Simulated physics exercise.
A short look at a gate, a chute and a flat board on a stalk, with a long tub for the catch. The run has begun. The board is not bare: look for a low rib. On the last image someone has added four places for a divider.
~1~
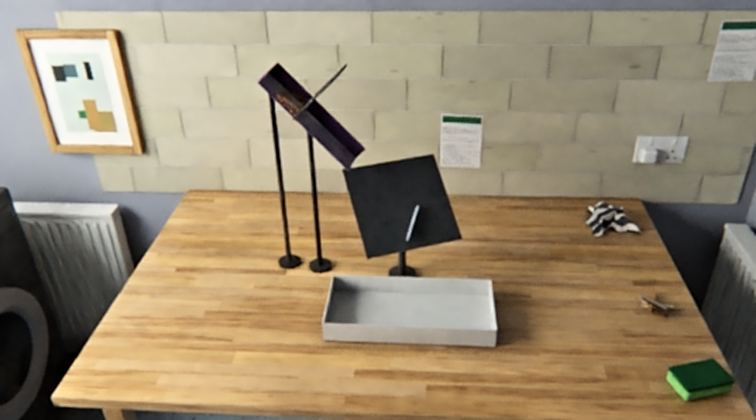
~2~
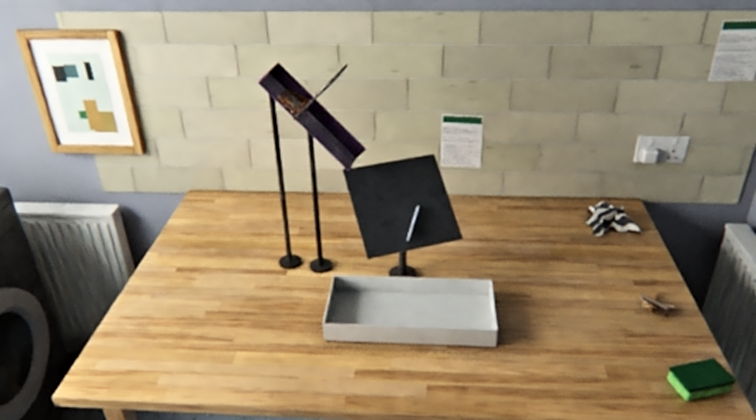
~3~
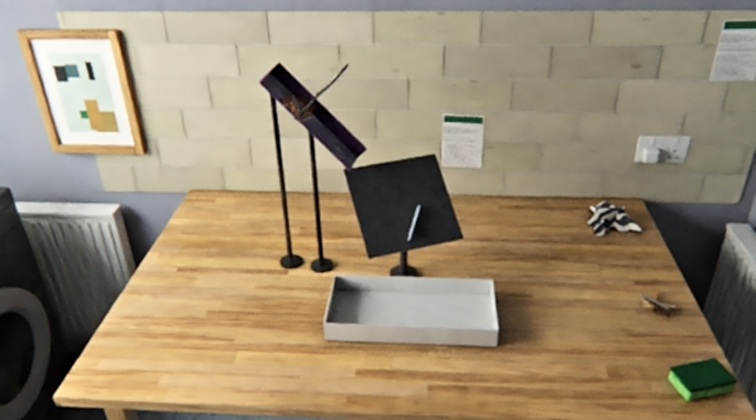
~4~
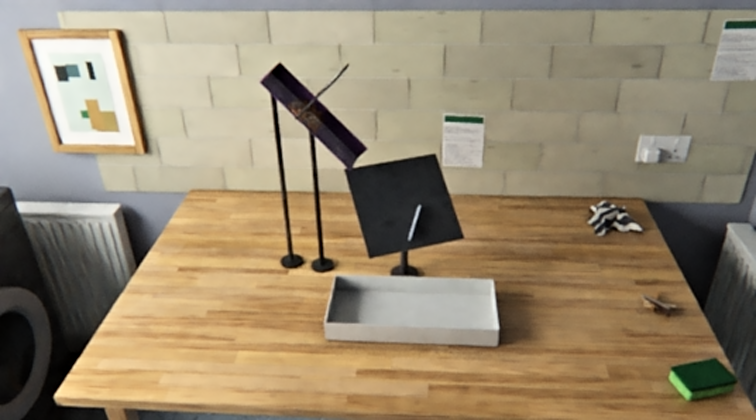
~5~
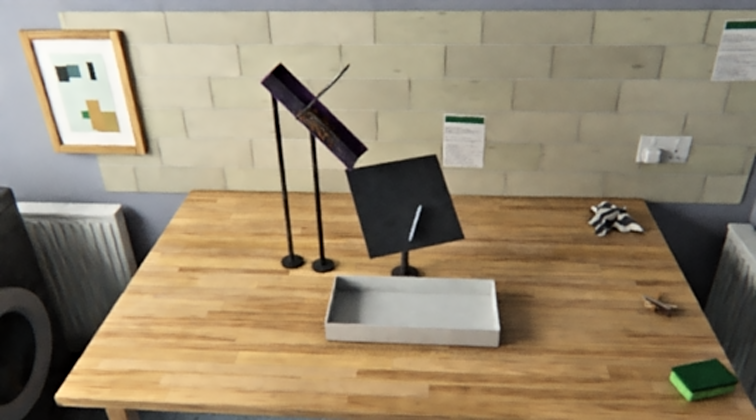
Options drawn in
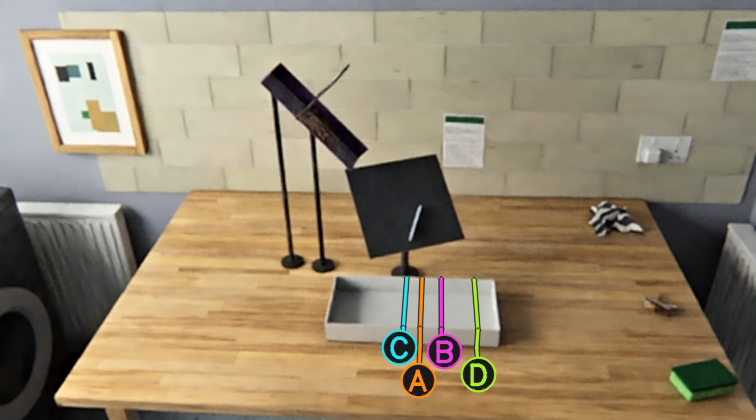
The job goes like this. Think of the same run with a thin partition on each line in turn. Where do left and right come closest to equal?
Line C.
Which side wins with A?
Left.
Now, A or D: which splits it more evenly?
A it is.
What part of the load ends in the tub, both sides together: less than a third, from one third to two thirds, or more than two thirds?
About that: More than two thirds.
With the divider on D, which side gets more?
The left side.
On the marked copy, line A crosses the front rim at (420, 327); line B crosses the front rim at (441, 328); line C crosses the front rim at (403, 326); line D crosses the front rim at (477, 329).
With A, of what is caught, the bulk on the left of the divider, close to a quarter on the right.
With B, of what is caught, all but a few on the left of the divider, a small share on the right.
With C, of what is caught, close to two thirds on the left of the divider, close to a third on the right.
With D, of what is caught, all but a few on the left of the divider, only a few on the right.
